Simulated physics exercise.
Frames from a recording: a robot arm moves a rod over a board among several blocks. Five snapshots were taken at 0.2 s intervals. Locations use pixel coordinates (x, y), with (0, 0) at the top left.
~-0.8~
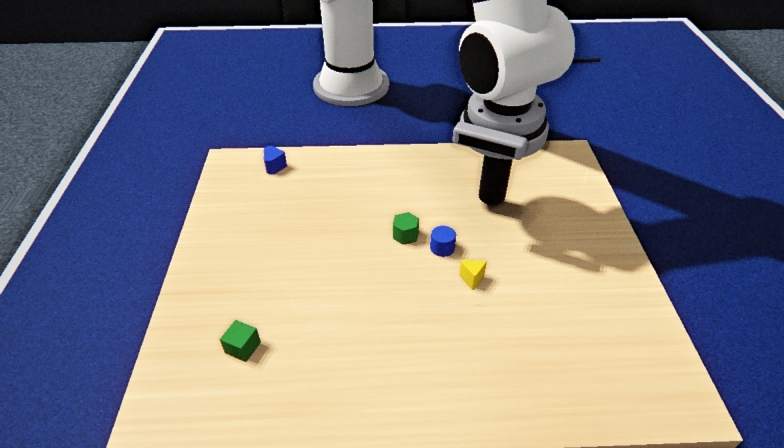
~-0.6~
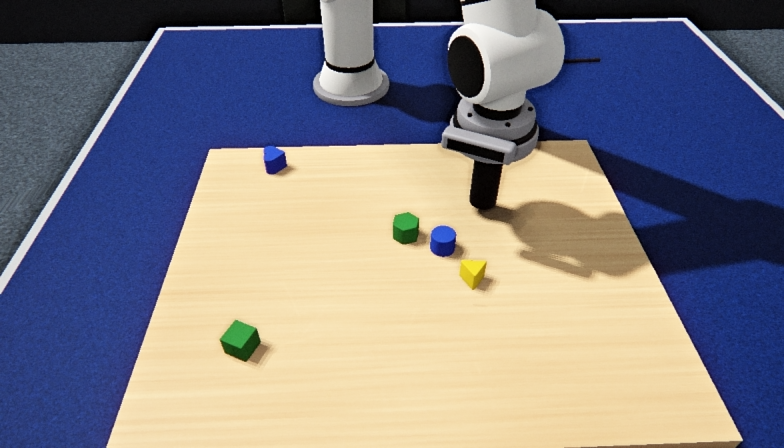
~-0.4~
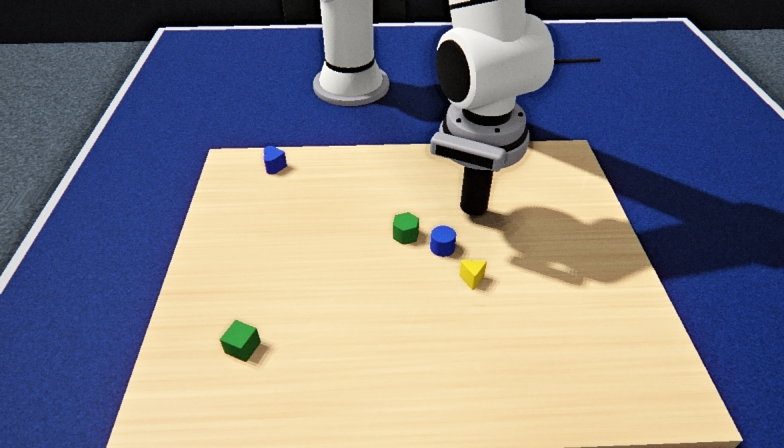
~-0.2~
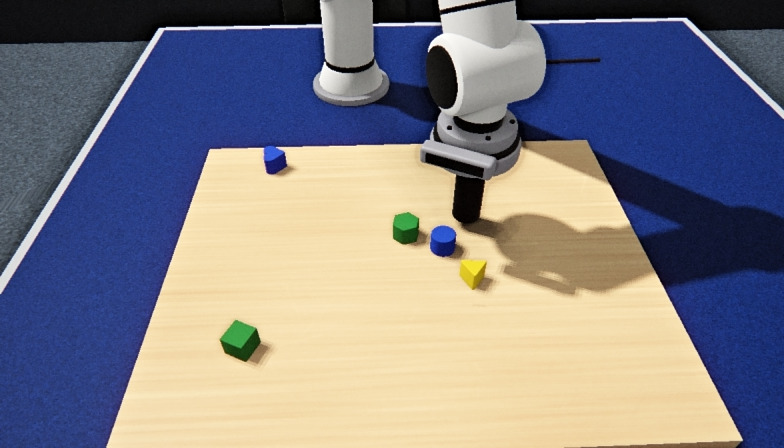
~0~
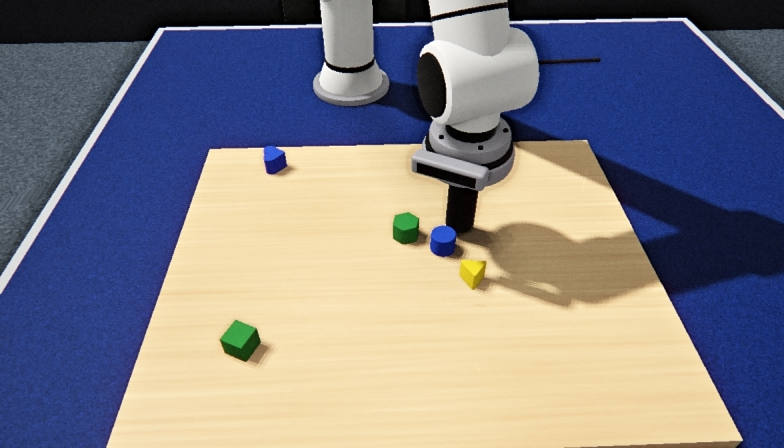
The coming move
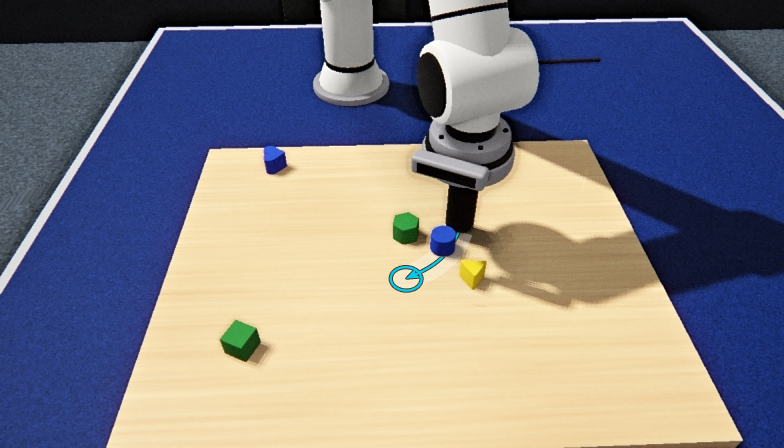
A robot arm slid its black rod a short way down and to the left over a wooden board, drawing close to a blue disc, while all the small green, blue and yellow blocks stayed still.
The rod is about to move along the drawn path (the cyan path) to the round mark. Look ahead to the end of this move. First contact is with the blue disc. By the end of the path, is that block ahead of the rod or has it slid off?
The rod will still be pushing it.
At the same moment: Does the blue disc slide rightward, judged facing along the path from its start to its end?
It seems so.
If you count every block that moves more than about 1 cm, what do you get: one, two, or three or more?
Just one will move.
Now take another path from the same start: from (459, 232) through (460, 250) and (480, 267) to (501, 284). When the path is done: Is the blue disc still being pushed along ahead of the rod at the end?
Final answer: No.
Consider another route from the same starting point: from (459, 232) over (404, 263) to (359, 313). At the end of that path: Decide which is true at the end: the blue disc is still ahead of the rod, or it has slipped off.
I think it loses its spot in front.
Drawn move, from (459, 232) over (449, 250) and (431, 266) to (406, 279).
The first path, step by step. One third of the way, rod (449, 242); blue disc (429, 248).
Two thirds of the way, rod (431, 258); blue disc (406, 262).
At the end, rod (406, 270); blue disc (380, 274); yellow triangular piece still.
